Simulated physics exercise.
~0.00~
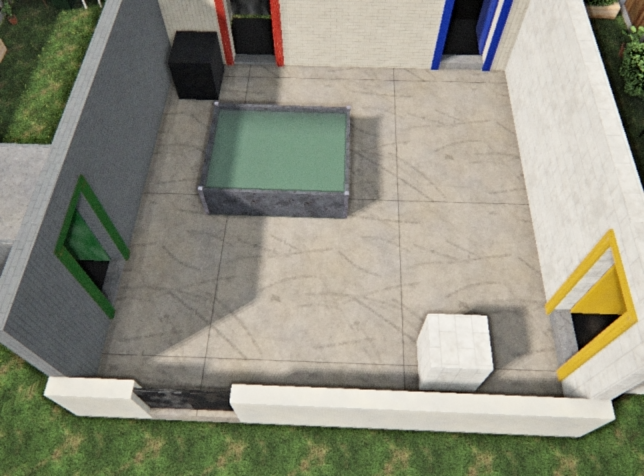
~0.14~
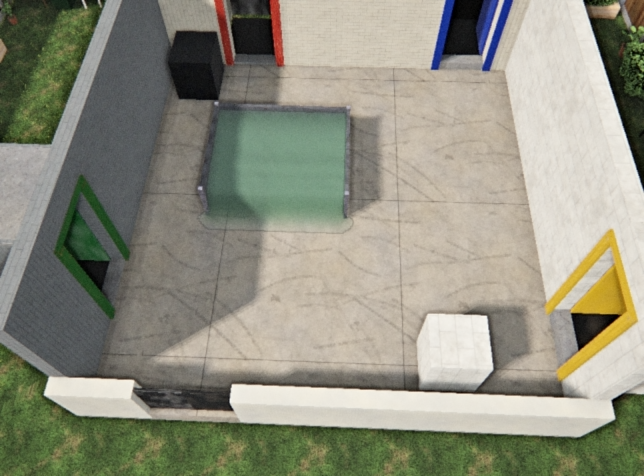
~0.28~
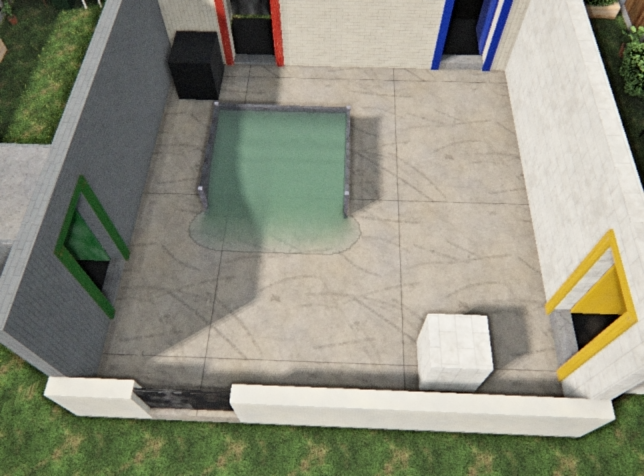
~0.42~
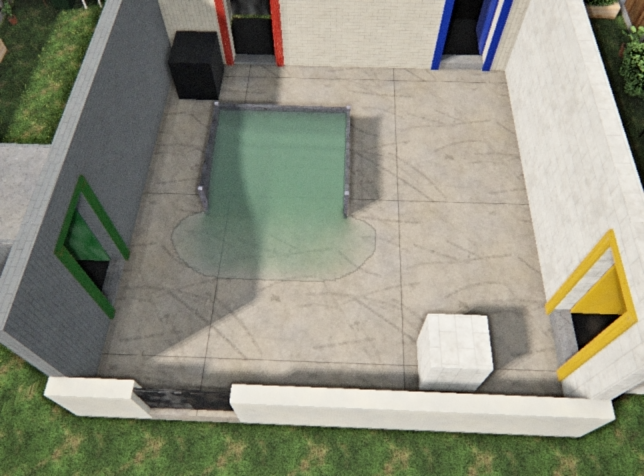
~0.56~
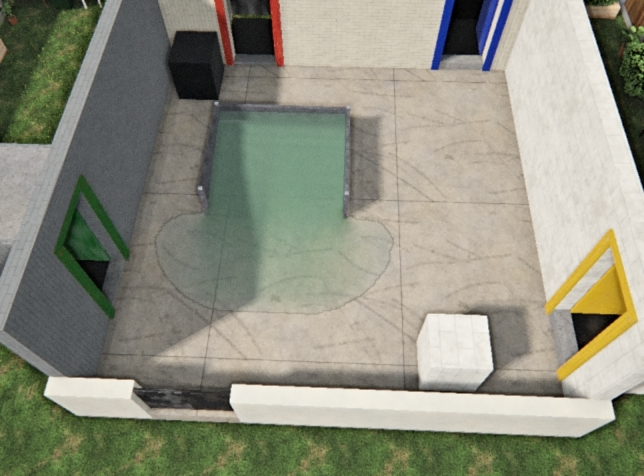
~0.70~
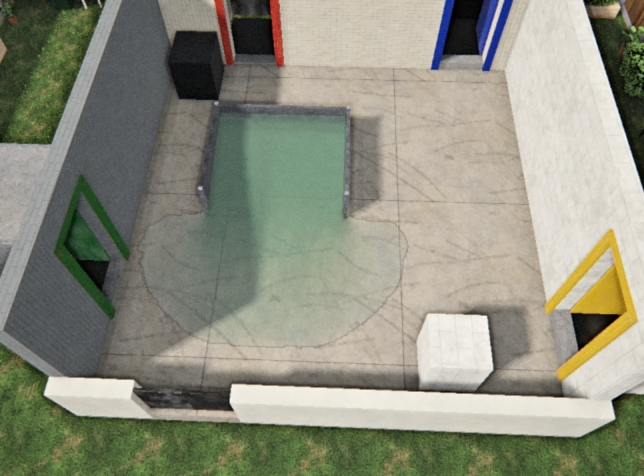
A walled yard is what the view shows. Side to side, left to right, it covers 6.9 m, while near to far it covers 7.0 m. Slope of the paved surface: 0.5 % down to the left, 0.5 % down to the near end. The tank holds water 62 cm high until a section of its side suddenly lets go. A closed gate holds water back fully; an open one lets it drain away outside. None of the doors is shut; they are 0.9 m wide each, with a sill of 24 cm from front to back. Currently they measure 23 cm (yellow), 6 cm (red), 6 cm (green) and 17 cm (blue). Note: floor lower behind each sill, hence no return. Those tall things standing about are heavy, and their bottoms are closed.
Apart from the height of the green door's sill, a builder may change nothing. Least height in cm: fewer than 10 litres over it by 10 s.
Approx. 14.5 cm.
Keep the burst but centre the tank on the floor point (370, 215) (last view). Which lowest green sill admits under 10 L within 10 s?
A height near 15 cm.
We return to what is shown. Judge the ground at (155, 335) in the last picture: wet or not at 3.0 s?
At that moment it's submerged.
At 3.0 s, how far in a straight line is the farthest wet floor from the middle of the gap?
I make it some 5.4 m.
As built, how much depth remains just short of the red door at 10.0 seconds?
You'd measure close to 2.0 cm there.
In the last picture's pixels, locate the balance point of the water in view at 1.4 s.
Centre of mass: About (273, 232) px.
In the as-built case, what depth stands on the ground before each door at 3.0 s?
Yellow door 10 cm, red door 0 cm, green door 15 cm, blue door 0 cm.
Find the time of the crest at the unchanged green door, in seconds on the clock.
Near 3.2 s.
After 1.4 s water covers 35 % of the floor, deepest (38 cm) near (251, 401); 8 cm at the green door, 0 litres in over its 6 cm sill.
After 3.0 s water covers 40 % of the floor, deepest (36 cm) near (93, 394); 15 cm at the green door, 13 litres in over its 6 cm sill.
After 10.0 s water covers 100 % of the floor, deepest (11 cm) near (150, 170); 7 cm at the green door, 104 litres in over its 6 cm sill.
At the green door as built, the water arrived by 1.0 s and peaked near 18 cm at 3.2 s.
Run again over the same 10 s with other heights there, 21 litres in over 12 cm, 6 litres over 16 cm. The limit of 10 litres is kept from about 14.5 cm up.
